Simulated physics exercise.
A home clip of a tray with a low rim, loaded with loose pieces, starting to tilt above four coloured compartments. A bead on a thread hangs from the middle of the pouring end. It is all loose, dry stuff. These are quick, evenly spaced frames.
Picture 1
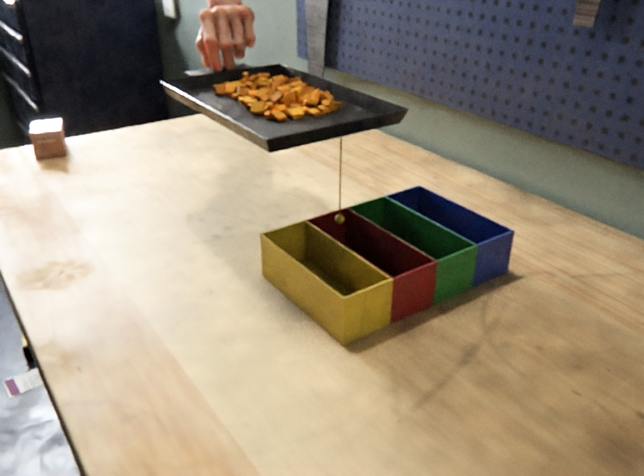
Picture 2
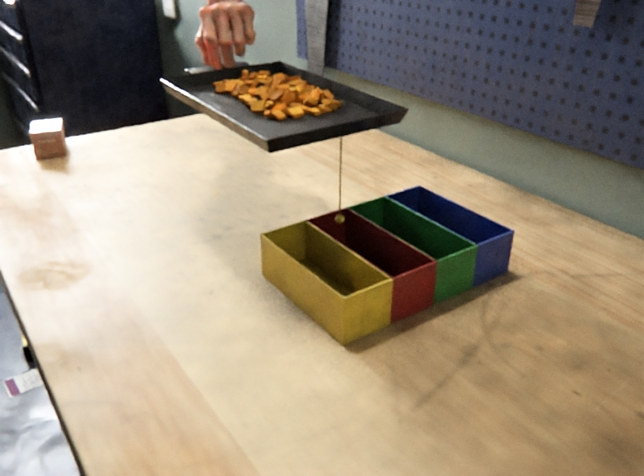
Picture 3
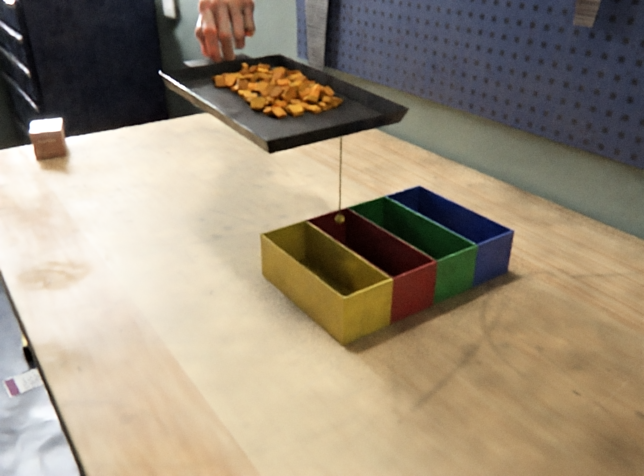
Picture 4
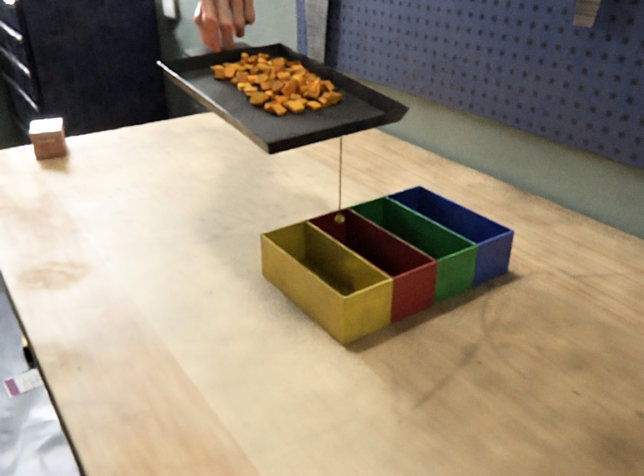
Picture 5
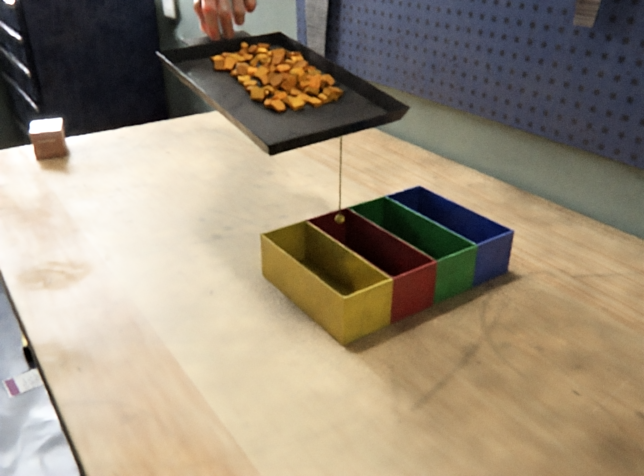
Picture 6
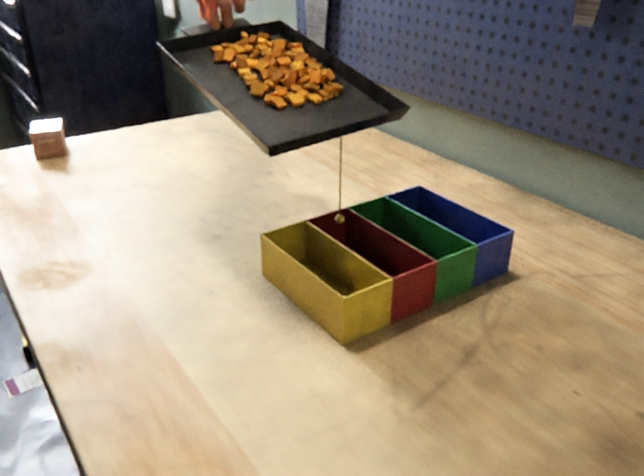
A hand slightly tilts a dark tray of small orange-brown pieces above four coloured compartments.
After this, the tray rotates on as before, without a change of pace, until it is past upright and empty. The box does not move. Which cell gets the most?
The yellow one ends fullest.
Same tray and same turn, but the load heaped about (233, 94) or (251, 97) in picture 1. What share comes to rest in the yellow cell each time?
Roughly 40 per cent, and 40 per cent.
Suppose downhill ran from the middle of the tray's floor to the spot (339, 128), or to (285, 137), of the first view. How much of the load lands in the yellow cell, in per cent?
The first gives 10 %, the second 40 %.
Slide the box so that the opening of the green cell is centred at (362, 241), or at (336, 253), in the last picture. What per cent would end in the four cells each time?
First some 100, then 100 per cent.
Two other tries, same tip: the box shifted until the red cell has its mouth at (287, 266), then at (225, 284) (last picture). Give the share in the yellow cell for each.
First some 0, then 0 per cent.
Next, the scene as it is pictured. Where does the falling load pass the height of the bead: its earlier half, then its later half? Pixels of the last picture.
Around (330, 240) and then (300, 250).
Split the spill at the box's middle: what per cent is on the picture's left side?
It comes to 100 per cent or so.
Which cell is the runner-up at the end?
Next in line is the red one.
Shortly afterwards, tray tipped steeply; the bulk on the tray; only a few in the yellow cell; a little falling or outside the box.
Next, tray tipped right over; near a quarter on the tray; a little in the yellow cell; a little in the red cell; only a few in the green cell; near half falling or outside the box.
Some moments later, tray tipped past a quarter turn; near a third in the yellow cell; near a quarter in the red cell; only a few in the green cell; near a third falling or outside the box.
In the end, tray tipped past a quarter turn; near a third in the yellow cell; near a quarter in the red cell; only a few in the green cell; none at all in the blue cell; near a third outside the box.
